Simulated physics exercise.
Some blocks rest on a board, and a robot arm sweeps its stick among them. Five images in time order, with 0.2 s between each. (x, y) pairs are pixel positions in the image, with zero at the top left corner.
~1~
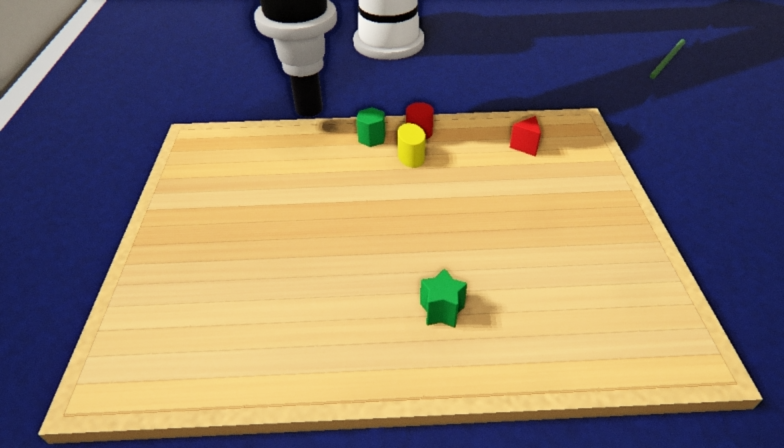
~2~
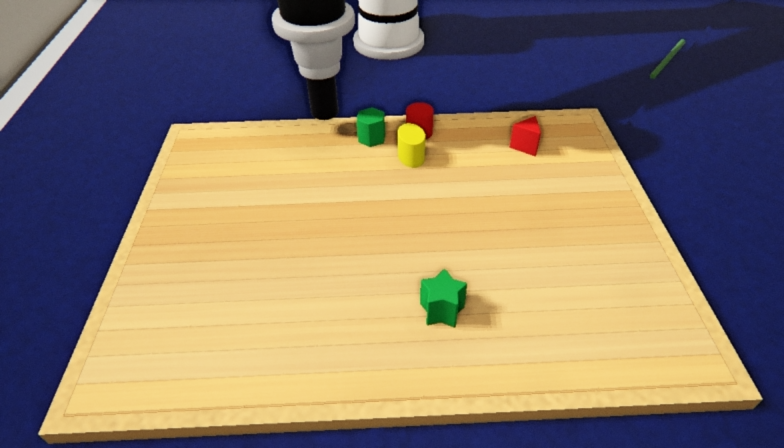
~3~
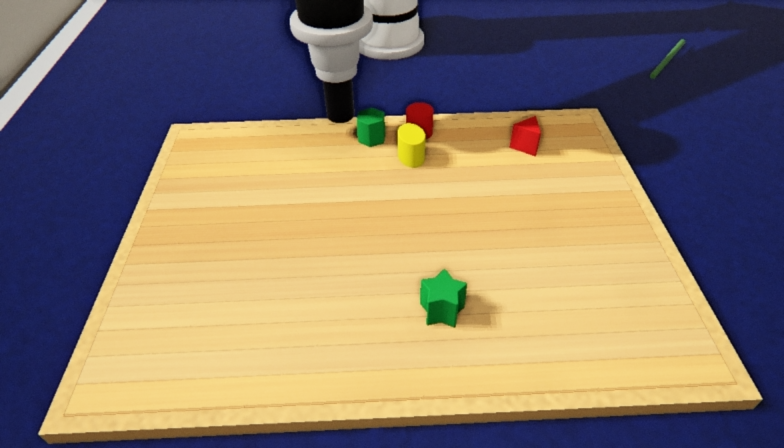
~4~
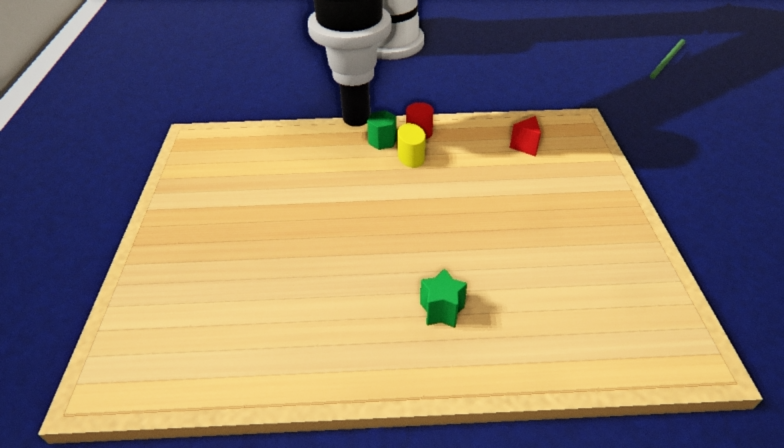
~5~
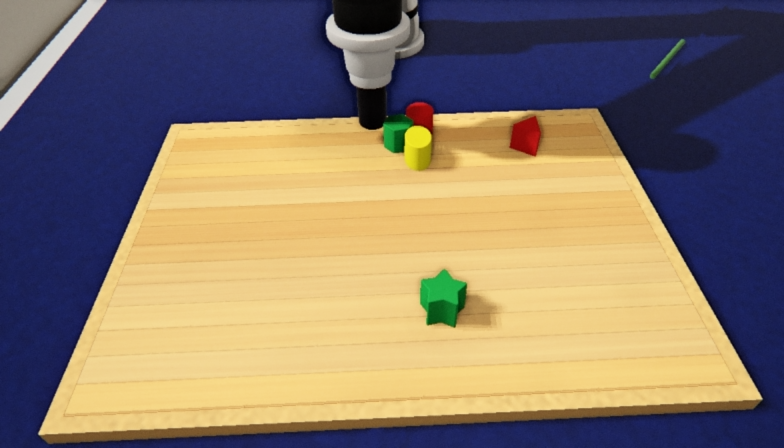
A robot arm's black-tipped stick slides rightward along the far edge of a pale wooden board on a blue surface, seen from above at a steady angle. Near that edge sit a green block, a yellow block and a round red one, with an angular red block to their right and a green star nearer the viewer. The stick pushes the green block slightly right against the yellow one, which shifts a little.
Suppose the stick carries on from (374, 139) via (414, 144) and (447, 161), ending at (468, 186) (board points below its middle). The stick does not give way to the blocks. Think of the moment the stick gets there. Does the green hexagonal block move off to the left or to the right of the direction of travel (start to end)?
It is pushed towards the left-hand side.
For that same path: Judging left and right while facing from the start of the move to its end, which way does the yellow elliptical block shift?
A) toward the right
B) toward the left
A (toward the right)
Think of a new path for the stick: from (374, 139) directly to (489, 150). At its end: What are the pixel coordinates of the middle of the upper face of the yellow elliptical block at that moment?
The middle of the upper face of the yellow elliptical block will lie at about (441, 144) in the picture.
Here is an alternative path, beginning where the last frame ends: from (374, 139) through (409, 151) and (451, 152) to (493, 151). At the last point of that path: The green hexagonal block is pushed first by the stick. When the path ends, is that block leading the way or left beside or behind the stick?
I expect it to be in front.
The first path, step by step. One third of the way, stick at (414, 129); green hexagonal block at (441, 127); yellow elliptical block at (438, 144), turned 85° clockwise; red round block at (430, 108).
Two thirds of the way, stick at (448, 145); green hexagonal block at (479, 139), turned 20° anticlockwise; yellow elliptical block at (449, 155); red round block at (431, 108).
At the end, stick at (470, 170); green hexagonal block at (487, 142), turned 40° anticlockwise; yellow elliptical block at (457, 181), turned 170° clockwise; red round block at (431, 108).
